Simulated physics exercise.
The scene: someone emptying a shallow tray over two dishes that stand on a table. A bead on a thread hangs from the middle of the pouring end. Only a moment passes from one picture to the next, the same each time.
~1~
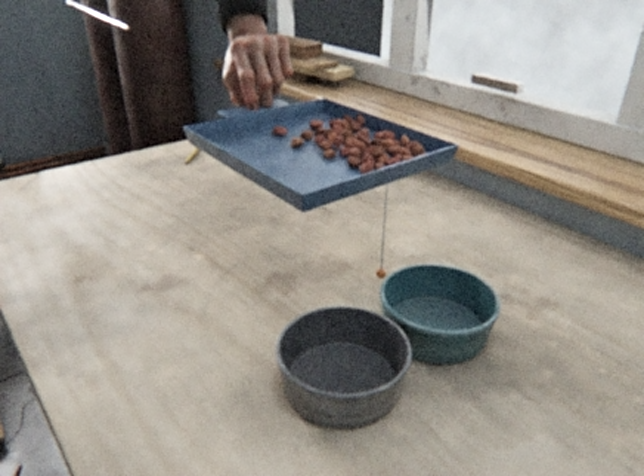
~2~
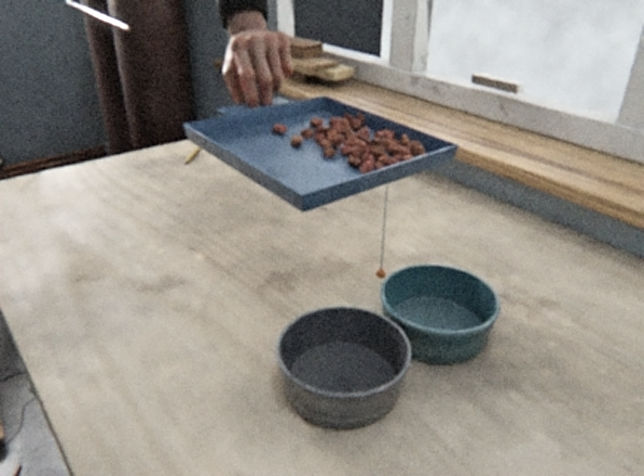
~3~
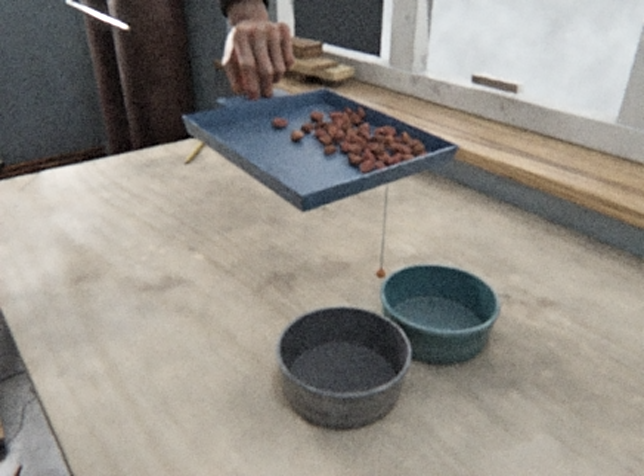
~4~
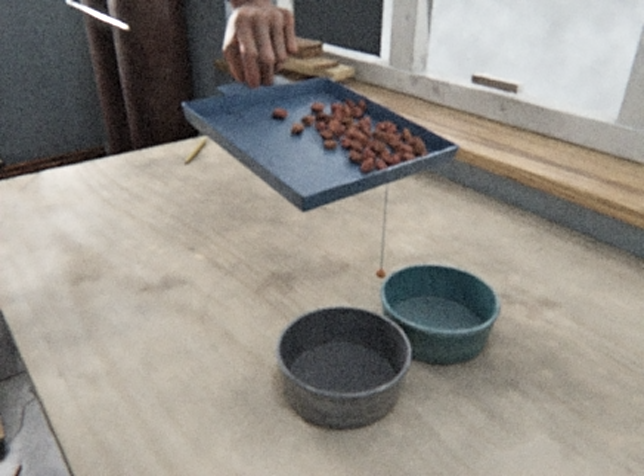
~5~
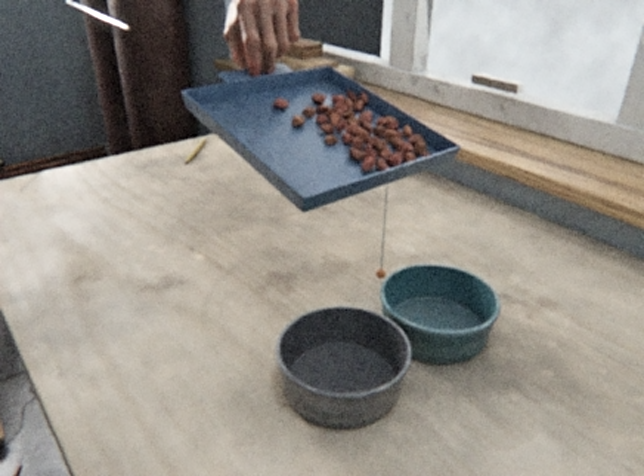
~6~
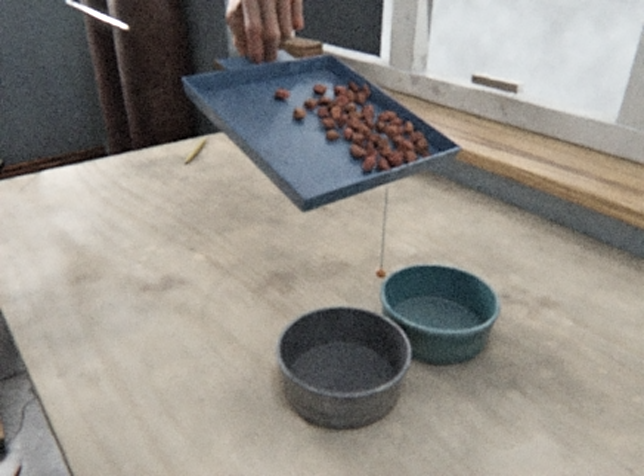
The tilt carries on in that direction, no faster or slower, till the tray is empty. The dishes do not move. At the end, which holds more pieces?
It favours the right dish.
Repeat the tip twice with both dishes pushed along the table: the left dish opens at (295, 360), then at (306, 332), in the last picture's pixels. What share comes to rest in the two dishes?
Roughly 70 per cent, and 60 per cent.
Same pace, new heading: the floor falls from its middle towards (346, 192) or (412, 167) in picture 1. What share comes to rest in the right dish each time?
In turn 20 and 40 in a hundred.
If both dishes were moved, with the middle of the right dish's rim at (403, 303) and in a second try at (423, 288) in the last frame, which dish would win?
At the first place the right dish, at the second the right dish.
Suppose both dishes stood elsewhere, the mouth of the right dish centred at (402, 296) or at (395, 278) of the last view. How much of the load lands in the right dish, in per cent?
In turn 70 and 20 in a hundred.
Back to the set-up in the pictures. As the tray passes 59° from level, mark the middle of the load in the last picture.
Close to (405, 145).
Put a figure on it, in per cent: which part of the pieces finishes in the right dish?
It comes to 80 per cent or so.
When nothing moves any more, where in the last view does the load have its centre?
Near (433, 328).
Just after the last frame, tray tipped steeply; every one on the tray.
A moment on, tray tipped right over; the larger part on the tray; about a tenth in the right dish; just a few outside both; about a tenth in the air.
Further on, tray tipped past a quarter turn; about a tenth in the left dish; the larger part in the right dish; about a tenth outside both.
When it is over, tray tipped past a quarter turn; about a tenth in the left dish; the larger part in the right dish; about a tenth outside both.
